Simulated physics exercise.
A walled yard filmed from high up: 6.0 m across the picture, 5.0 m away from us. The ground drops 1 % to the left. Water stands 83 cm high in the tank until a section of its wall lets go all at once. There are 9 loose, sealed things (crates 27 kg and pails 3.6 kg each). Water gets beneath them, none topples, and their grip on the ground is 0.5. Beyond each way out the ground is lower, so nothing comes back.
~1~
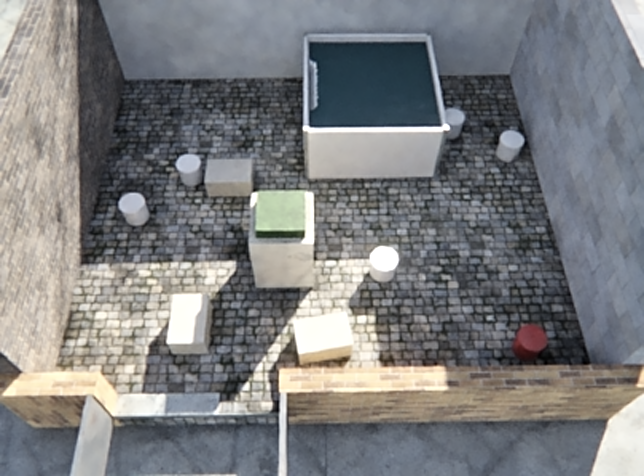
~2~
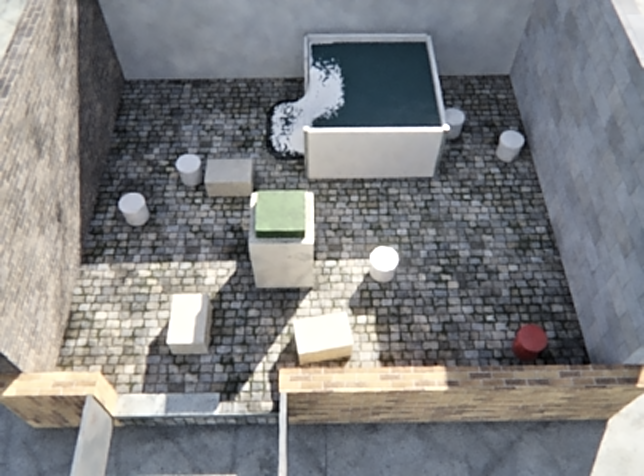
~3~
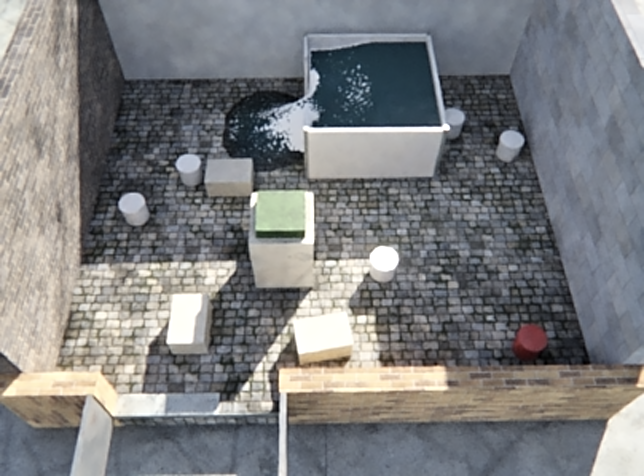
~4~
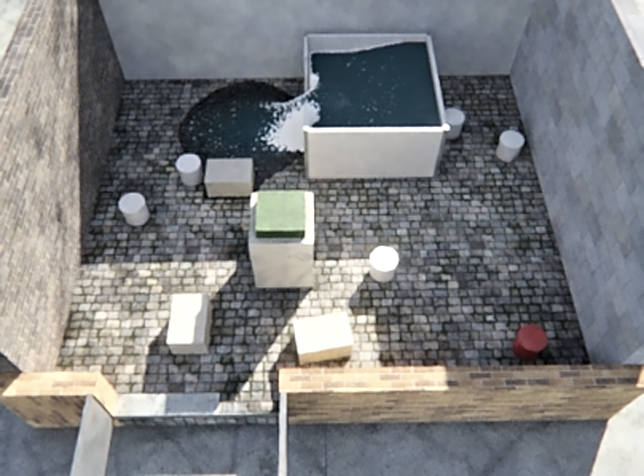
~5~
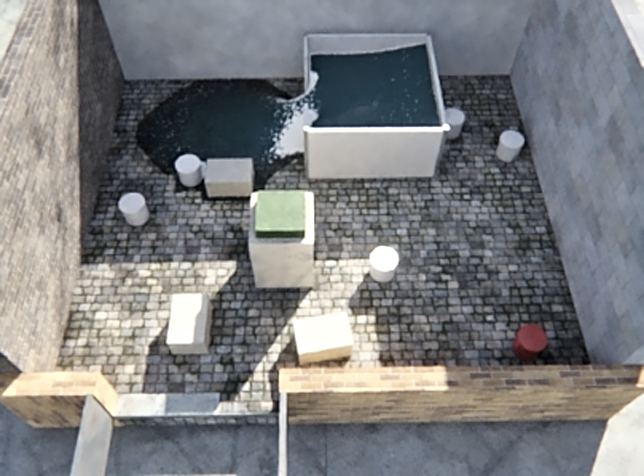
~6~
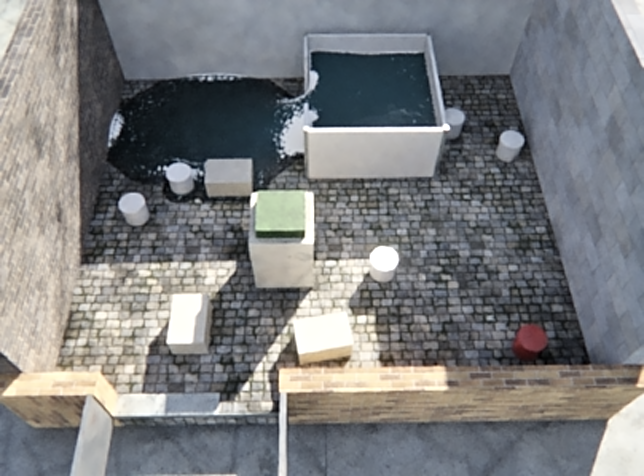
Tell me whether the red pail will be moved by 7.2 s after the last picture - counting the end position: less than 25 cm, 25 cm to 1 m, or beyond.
Red pail stays put.
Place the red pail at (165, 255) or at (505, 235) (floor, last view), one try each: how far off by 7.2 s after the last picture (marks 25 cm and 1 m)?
In that order: It travels far; it barely shifts.
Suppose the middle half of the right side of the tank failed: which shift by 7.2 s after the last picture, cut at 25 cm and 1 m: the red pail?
Then the red pail ends far away.
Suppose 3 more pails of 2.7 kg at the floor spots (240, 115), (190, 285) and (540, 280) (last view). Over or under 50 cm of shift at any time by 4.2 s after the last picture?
In that order: Over, past it, under.
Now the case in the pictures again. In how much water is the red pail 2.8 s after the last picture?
About 0 cm.
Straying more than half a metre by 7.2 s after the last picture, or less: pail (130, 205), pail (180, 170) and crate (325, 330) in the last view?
In that order: More, past it, less.
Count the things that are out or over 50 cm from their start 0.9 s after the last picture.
1 of them.
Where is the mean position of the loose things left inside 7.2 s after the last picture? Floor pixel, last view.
At about (392, 254).
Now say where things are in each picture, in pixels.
The first picture shows the red pail at (533, 338), on the bottom; water covers 3.0 m2; 0 of 9 have shifted.
The second picture shows the red pail at (533, 338) rests on the ground; water covers 3.6 m2; 0 of 9 have shifted.
The third picture shows the red pail at (533, 338) rests on the ground; water covers 4.5 m2; 0 of 9 have shifted.
The fourth picture shows the red pail at (533, 338) rests on the ground; water covers 5.6 m2; 0 of 9 have shifted.
The fifth picture shows the red pail at (533, 338) rests on the ground; water covers 6.8 m2; 0 of 9 have shifted.
The sixth picture shows the red pail at (533, 338), on the bottom; water covers 8.0 m2; 1 of 9 have shifted.
Then, 0.9 s after the last picture the red pail is near (533, 338), 0.0 m from its start, aground; 0 of 9 are out; 0 afloat.
Then, 2.8 s after the last picture the red pail is near (533, 338), 0.0 m from its start, aground; 0 of 9 are out; 1 afloat.
Then, 4.8 s after the last picture the red pail is near (533, 338), 0.0 m from its start, aground; 1 of 9 are out; 1 afloat.
Then, 7.2 s after the last picture the red pail is near (533, 338), 0.0 m from its start, aground; 1 of 9 are out; 0 afloat.
